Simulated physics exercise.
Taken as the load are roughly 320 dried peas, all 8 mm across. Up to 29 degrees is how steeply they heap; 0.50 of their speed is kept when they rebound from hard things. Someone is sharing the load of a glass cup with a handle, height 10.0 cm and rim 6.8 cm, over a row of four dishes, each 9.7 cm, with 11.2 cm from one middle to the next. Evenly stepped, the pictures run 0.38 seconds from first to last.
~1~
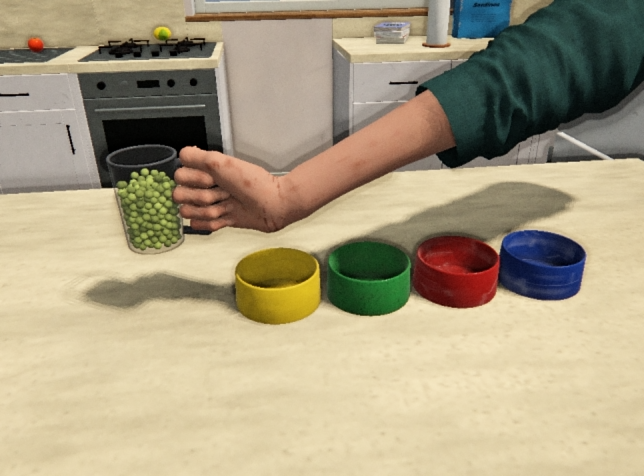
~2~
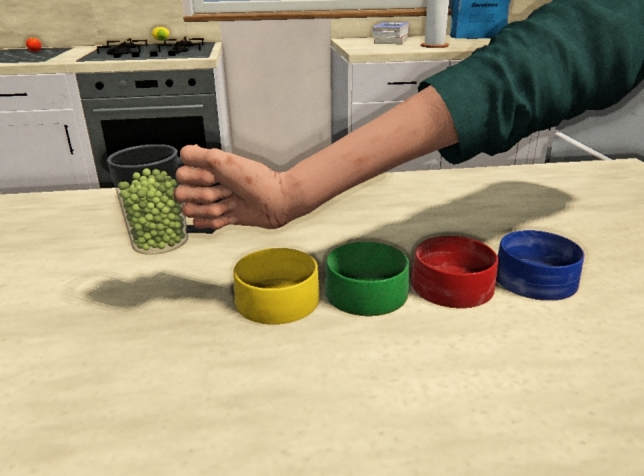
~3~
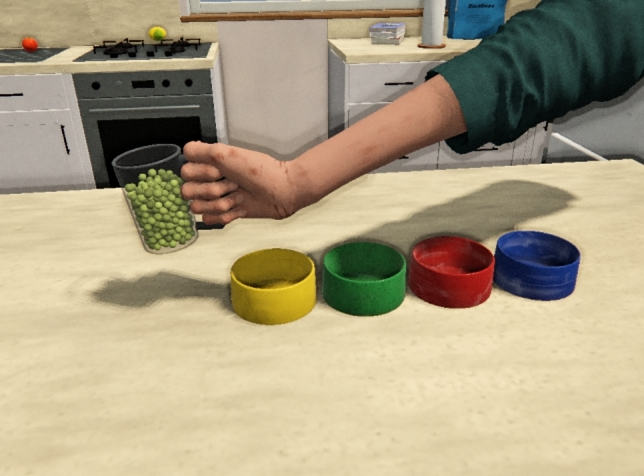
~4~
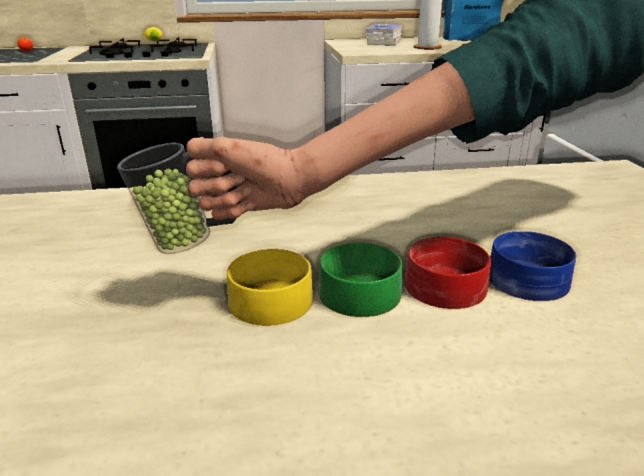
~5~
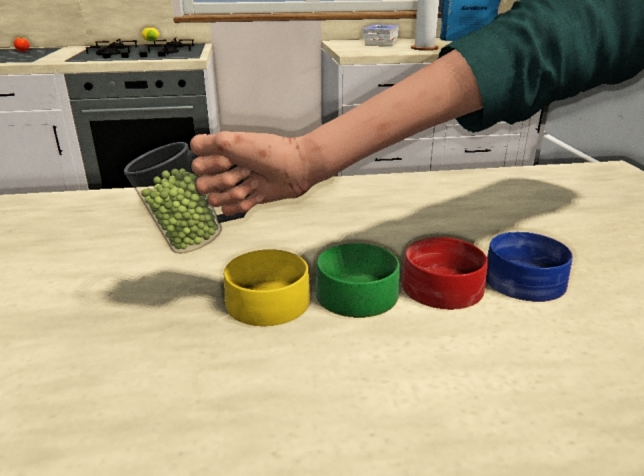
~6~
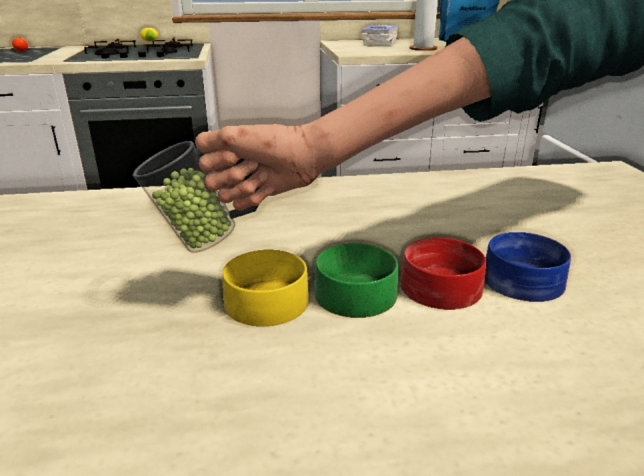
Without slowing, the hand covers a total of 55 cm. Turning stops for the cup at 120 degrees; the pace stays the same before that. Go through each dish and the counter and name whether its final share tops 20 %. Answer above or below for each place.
Red dish: Below, blue dish: Below, green dish: Above, yellow dish: Below, counter: Below.
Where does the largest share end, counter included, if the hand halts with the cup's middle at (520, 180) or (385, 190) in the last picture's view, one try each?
Most lands at green on the first run and at green on the second.
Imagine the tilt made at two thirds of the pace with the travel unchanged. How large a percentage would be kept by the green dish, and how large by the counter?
I'd say green ends at 0 while the counter ends at 10.
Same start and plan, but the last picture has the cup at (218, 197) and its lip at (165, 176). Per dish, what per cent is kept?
Per cent kept: Red 70, blue 0, green 10, yellow 0.
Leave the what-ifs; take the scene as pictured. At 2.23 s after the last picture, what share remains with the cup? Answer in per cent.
I reckon around 0 per cent.
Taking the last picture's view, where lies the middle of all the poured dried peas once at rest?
When it all comes to rest, the middle is near (352, 283).
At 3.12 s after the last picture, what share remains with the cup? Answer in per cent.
About 0 percent of the load.
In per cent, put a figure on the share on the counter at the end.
The answer is roughly 10 per cent.
Then, 1.34 s after the last picture, tilt 119 degrees; cup holds 55 %, green 30 %, yellow 5 %.
Then, 2.23 s after the last picture, tilt 120 degrees; cup holds 0 %, green 85 %.
Then, 3.12 s after the last picture, tilt 120 degrees; cup holds 0 %, green 85 %.
In the end, red 0 %, blue 0 %, green 85 %, yellow 0 %, counter 10 %.
